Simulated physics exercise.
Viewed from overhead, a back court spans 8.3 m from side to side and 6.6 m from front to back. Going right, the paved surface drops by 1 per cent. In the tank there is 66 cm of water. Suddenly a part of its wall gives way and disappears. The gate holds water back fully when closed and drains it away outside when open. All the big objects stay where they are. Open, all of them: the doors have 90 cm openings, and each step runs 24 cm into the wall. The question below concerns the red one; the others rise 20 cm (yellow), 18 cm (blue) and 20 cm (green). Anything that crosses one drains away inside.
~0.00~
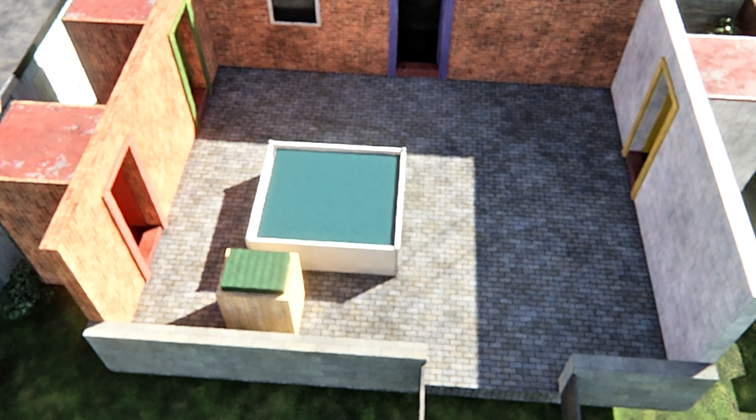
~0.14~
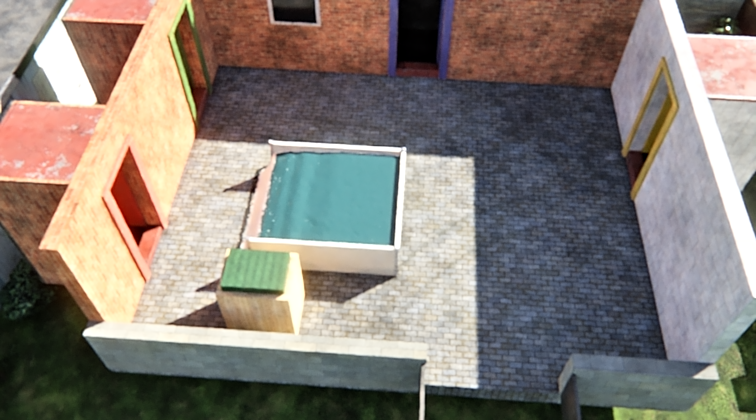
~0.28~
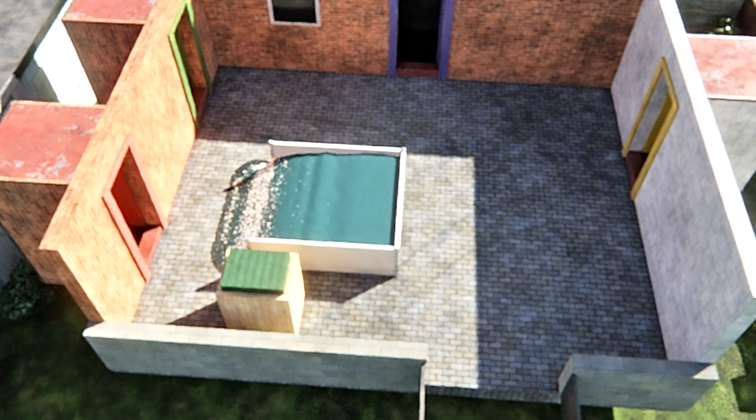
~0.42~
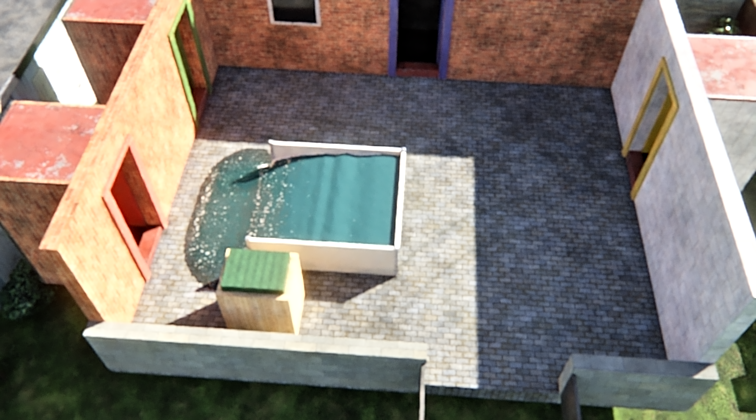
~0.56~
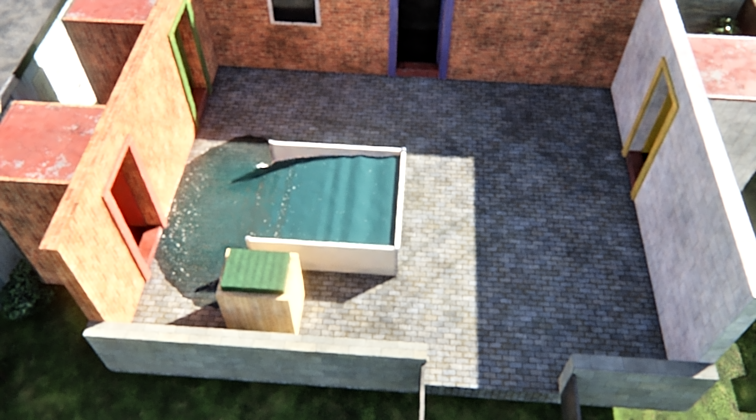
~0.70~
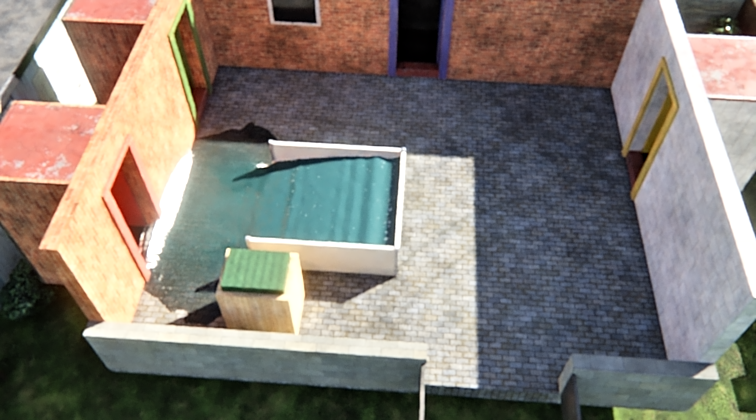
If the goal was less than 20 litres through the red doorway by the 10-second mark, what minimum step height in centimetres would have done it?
A step of about 32 cm would have done it.
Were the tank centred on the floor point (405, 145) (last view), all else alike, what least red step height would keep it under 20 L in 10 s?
Close to 11.0 cm would do it.
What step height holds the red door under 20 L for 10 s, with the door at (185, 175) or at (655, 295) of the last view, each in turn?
34 and 6.0 cm.
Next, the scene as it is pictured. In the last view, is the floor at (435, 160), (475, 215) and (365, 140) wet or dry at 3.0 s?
Status: Clear / clear / clear.
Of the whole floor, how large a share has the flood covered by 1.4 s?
Near 15 per cent of the open floor.
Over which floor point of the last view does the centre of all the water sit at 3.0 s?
(250, 203), roughly.
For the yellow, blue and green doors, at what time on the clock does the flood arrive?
Arrival times - yellow: 6.0 s; blue: 3.2 s; green: 1.1 s.
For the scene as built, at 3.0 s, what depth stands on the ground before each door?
In cm: Red 25, yellow 0, blue 0, green 13.
After 1.4 s water covers 15 % of the floor, deepest (44 cm) near (181, 208); 34 cm at the red door, 62 litres in over its 13 cm step.
After 3.0 s water covers 30 % of the floor, deepest (37 cm) near (124, 346); 25 cm at the red door, 239 litres in over its 13 cm step.
After 10.0 s water covers 90 % of the floor, deepest (11 cm) near (615, 154); 4 cm at the red door, 284 litres in over its 13 cm step.
At the red door as built, the water arrived by 0.7 s and peaked near 35 cm at 1.8 s.
With a step of 28.5 cm, 43 litres would have come in within the 10 s; with 38.5 cm, 2 litres. So under 20 litres takes about 32 cm.
